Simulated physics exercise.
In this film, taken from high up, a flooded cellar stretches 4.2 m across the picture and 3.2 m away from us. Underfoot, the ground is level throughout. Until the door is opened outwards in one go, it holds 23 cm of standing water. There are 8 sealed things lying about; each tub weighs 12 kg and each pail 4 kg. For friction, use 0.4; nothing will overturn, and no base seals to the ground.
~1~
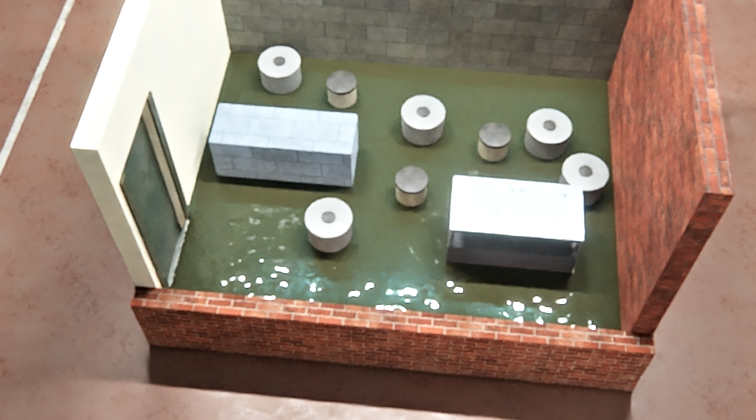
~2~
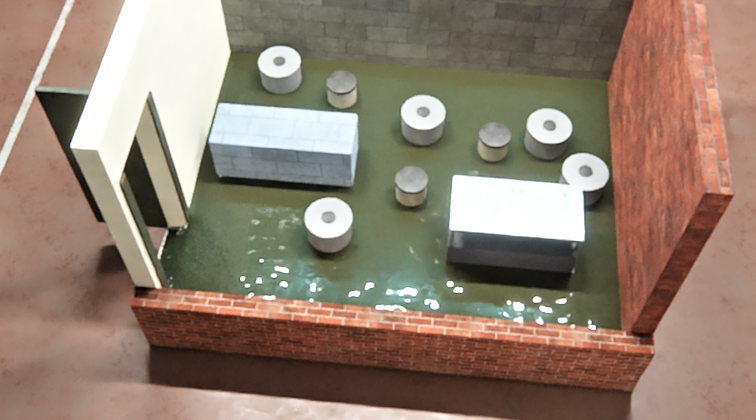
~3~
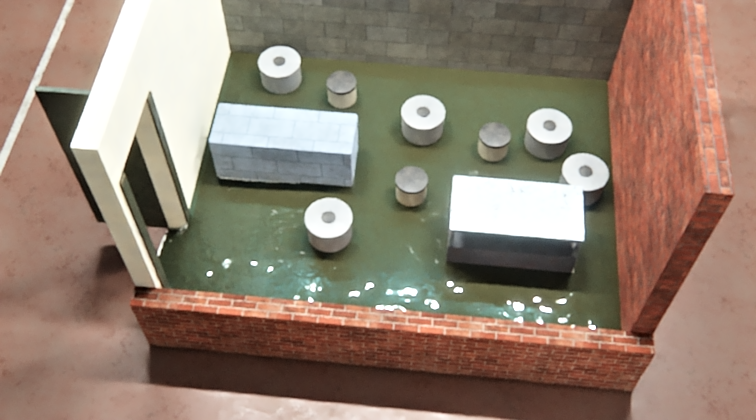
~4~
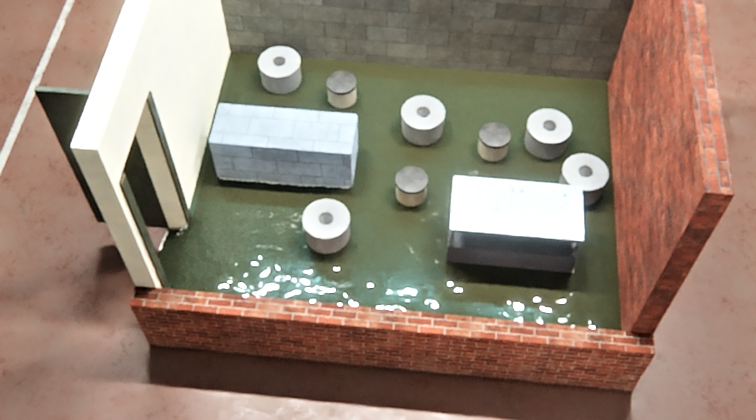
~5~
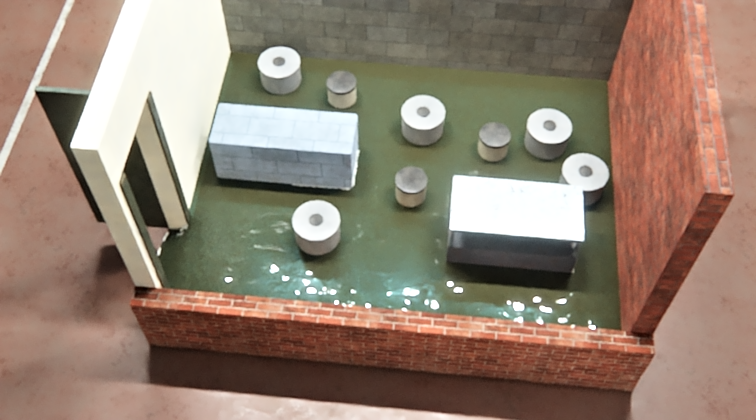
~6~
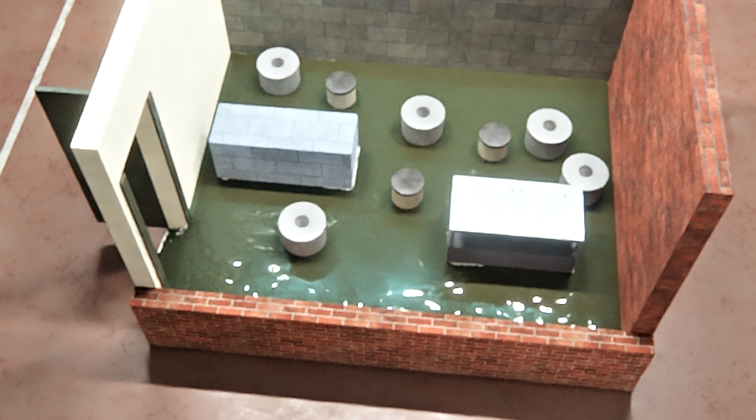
The footage shows a flooded brick-walled room from above, with round containers and two large blocks standing in greenish water; the door at left swings open outward, then the nearest pale tub drifts slowly left while the rest barely move.
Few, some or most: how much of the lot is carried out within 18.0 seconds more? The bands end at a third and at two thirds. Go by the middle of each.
Share: One to two thirds.
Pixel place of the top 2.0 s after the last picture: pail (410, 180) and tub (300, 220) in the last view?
Approx. (357, 217); approx. (230, 228).
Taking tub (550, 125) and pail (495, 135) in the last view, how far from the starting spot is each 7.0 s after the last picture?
So you get 20 cm for the one named first, 60 cm for the other.
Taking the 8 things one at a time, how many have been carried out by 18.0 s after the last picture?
3 of them.
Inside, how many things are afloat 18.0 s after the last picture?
I count 5.
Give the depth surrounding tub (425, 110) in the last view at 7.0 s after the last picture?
Roughly 16 cm.
Then, 2.0 s after the last picture 0 of 8 are out; 8 afloat.
Then, 7.0 s after the last picture 2 of 8 are out; 6 afloat.
Then, 14.0 s after the last picture 3 of 8 are out; 5 afloat.
Then, 18.0 s after the last picture 3 of 8 are out; 5 afloat.
